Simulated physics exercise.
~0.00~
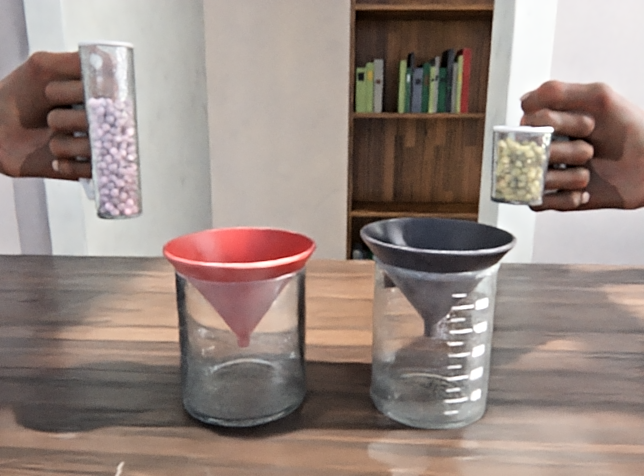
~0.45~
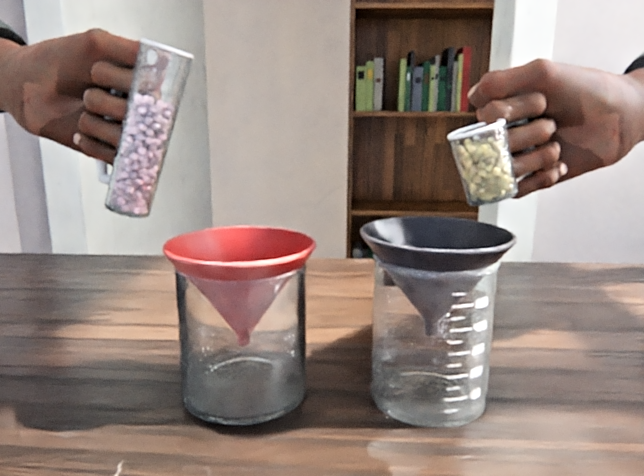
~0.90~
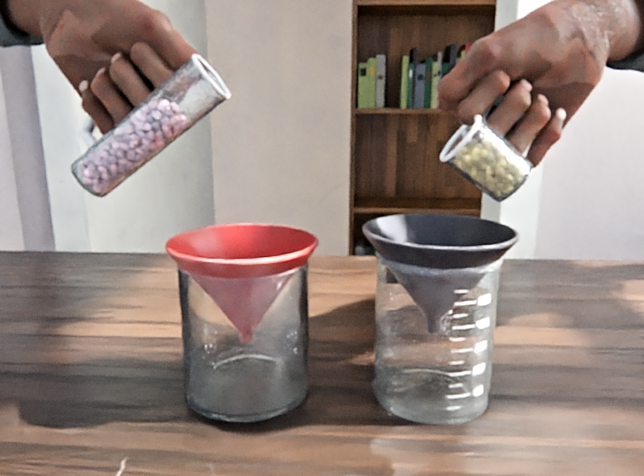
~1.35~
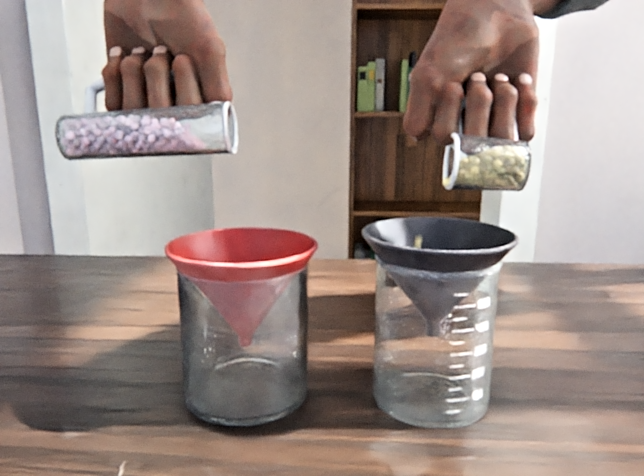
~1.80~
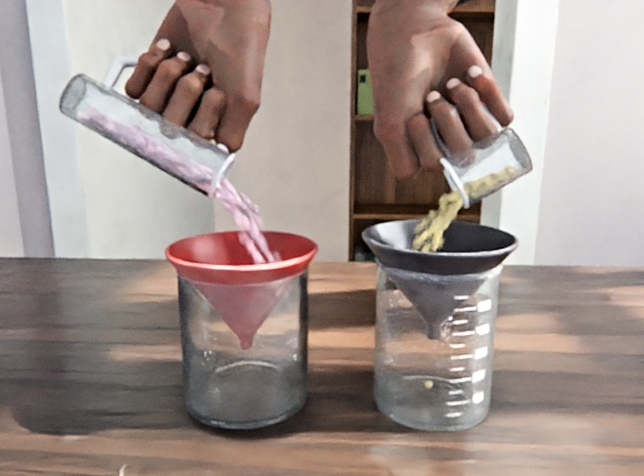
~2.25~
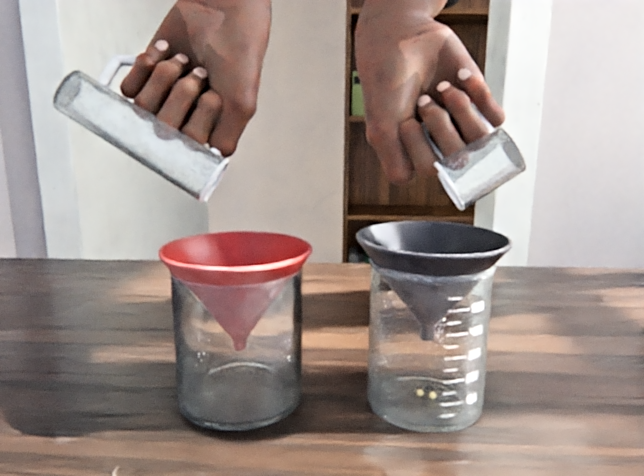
Two hands tipped a cup of pinkish-purple beads over a red funnel and a smaller cup of yellowish ones over a black funnel until both cups were empty, but both funnels clogged, with only a few yellowish pieces reaching the right jar.
